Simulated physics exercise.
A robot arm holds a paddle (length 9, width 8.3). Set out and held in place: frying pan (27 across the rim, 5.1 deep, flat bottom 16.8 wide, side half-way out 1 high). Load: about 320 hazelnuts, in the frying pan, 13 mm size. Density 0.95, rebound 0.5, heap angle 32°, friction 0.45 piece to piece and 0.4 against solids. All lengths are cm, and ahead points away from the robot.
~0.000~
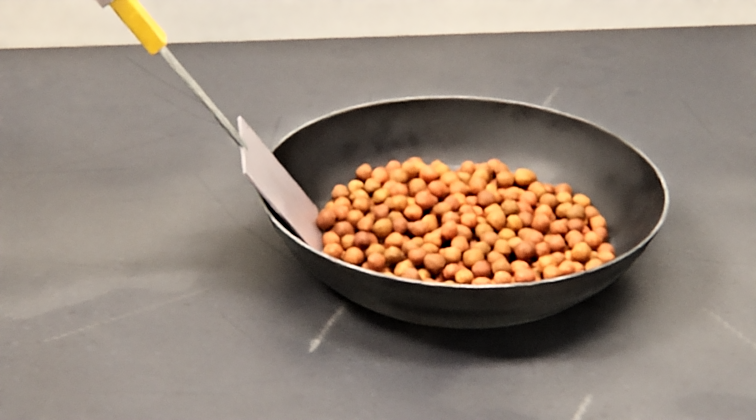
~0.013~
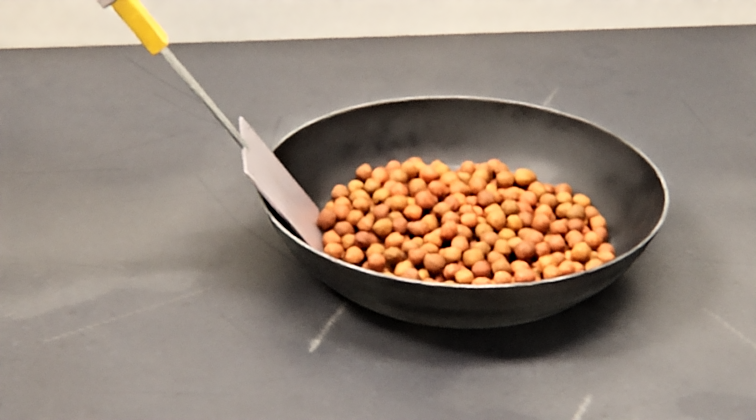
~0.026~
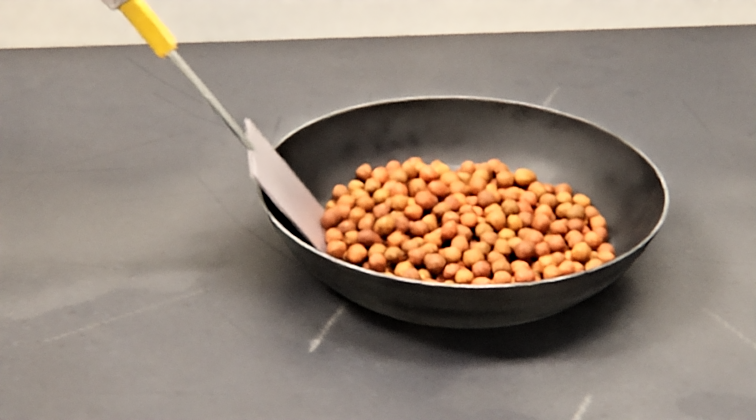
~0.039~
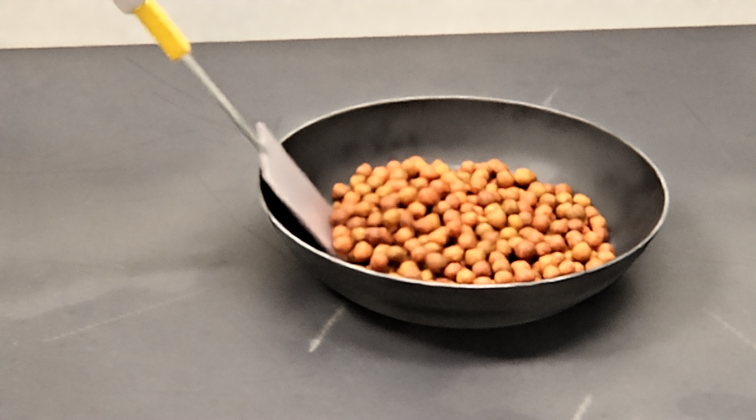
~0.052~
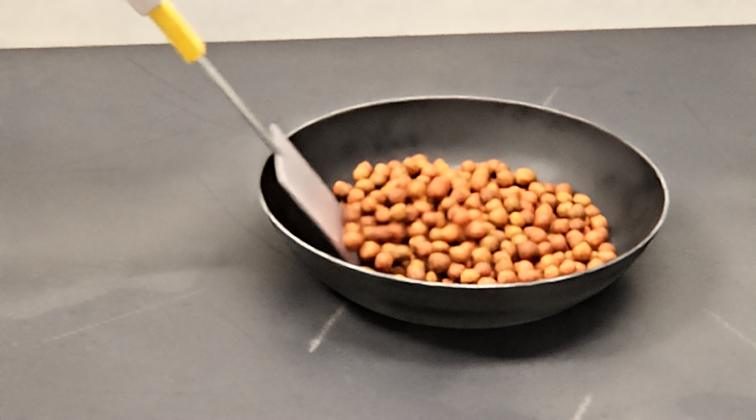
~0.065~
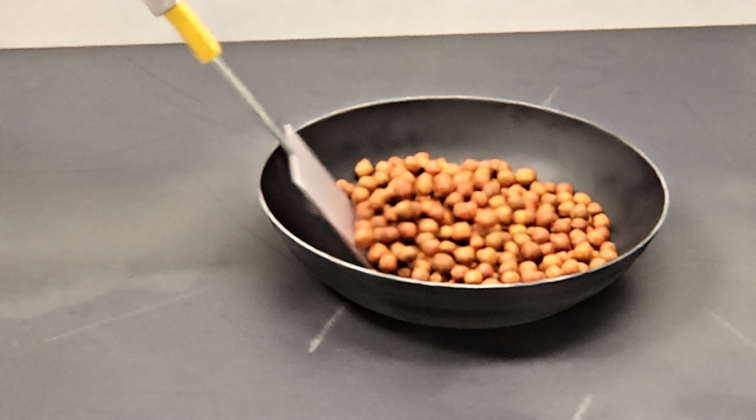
We see a paddle with a yellow section on its handle resting against the left inside of a dark frying pan of hazelnuts, then sliding a short way right, pushing the nearest nuts while the pan stays still.
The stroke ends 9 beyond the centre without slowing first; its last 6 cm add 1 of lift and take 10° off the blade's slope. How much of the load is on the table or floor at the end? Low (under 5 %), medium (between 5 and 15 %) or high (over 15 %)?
A medium share, between 5 and 15 %, ends on the table or floor.
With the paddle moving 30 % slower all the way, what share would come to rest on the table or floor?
Then about 5 per cent.
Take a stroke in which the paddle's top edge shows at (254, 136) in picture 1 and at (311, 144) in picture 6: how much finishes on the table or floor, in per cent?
Some 10 per cent.
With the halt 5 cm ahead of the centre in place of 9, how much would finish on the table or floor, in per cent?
It would be near 0 per cent.
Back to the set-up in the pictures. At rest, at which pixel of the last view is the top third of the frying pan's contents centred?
At about (599, 192).
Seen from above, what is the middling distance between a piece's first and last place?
Roughly 4 cm.
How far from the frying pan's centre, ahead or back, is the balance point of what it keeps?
Roughly 5.0 cm ahead.
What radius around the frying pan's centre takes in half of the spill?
Some 20 cm.
After 0.14 s, sloping 55°, highest piece 5 above the table; 318 in the frying pan.
After 0.22 s, sloping 52°, highest piece 6 above the table; 318 in the frying pan.
After 0.46 s, sloping 45°, highest piece 7 above the table; 293 in the frying pan, 18 on the table or floor, 7 on the blade or in flight.
After 1.51 s, sloping 45°, highest piece 6 above the table; 292 in the frying pan, 26 on the table or floor.
At rest, 292 in the frying pan, 26 on the table or floor. That is 8 % on the table or floor.
